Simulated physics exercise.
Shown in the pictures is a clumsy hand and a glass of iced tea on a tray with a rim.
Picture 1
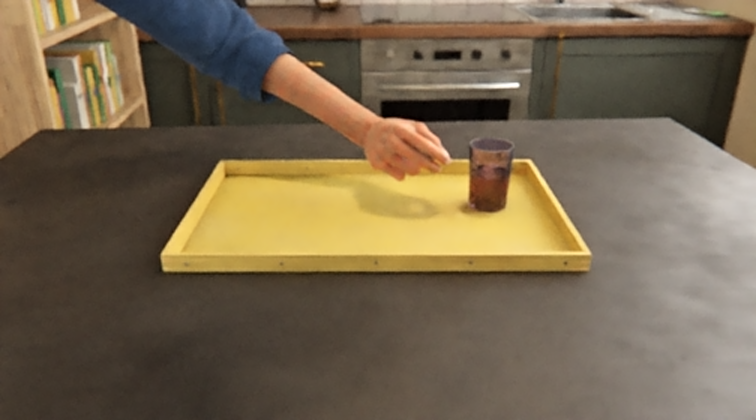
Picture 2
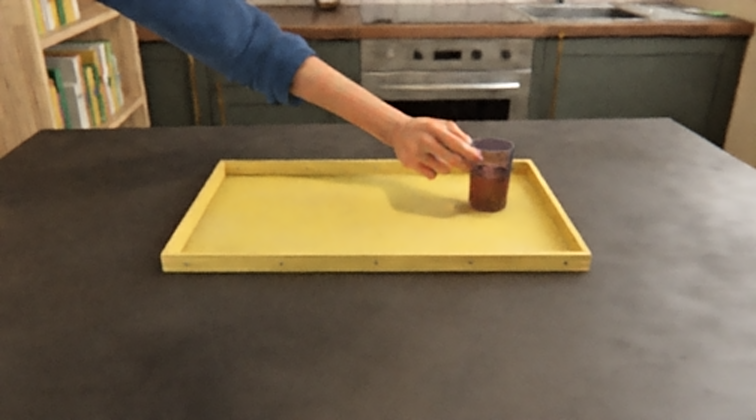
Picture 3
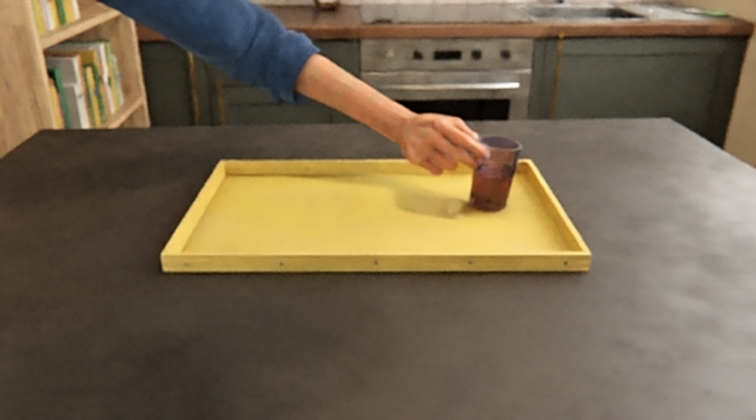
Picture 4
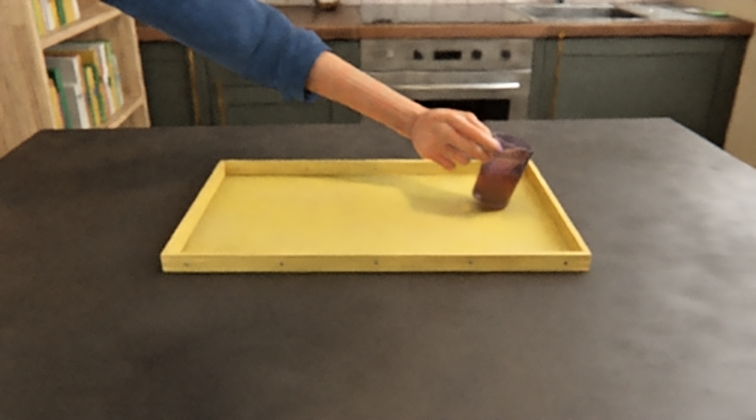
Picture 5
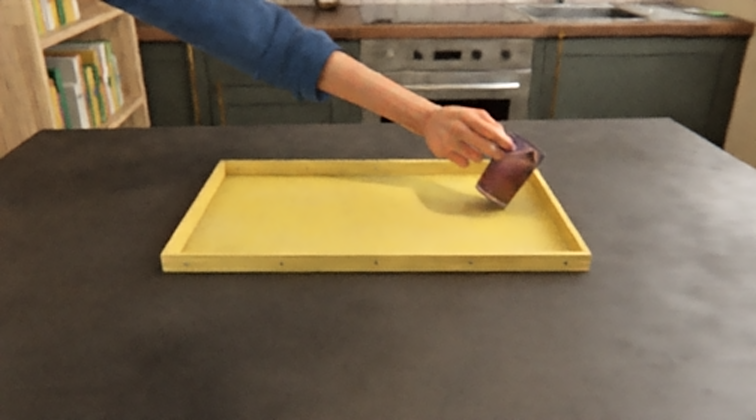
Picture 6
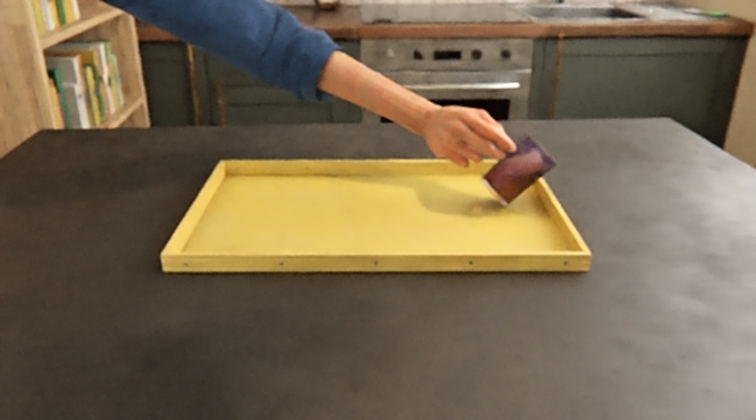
A hand in a blue sleeve reaches in from the upper left to a half-full glass of dark reddish-brown drink, standing at the right of a rimmed yellow tray. Its fingers press the glass's side, and the glass leans steadily further to the right. The still camera looks slightly down on a dark tabletop in a kitchen, with a bookshelf at left and an oven and green cabinets behind.
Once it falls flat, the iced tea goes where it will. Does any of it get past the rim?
Yes, not contained.
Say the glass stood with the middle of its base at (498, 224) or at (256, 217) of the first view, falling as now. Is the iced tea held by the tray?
In the first try it wets the top as well; in the second it stays in the tray.
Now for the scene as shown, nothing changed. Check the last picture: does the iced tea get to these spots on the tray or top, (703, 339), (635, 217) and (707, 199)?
Order as given: Left alone, next got to, last got to.
A moment on, the glass lies across the rim; the puddle covers about as much as a plate; it spreads outside the tray.
Further on, the puddle covers about as much as a tray; it spreads outside the tray.
When it is over, the puddle covers about as much as a tray; it spreads outside the tray.
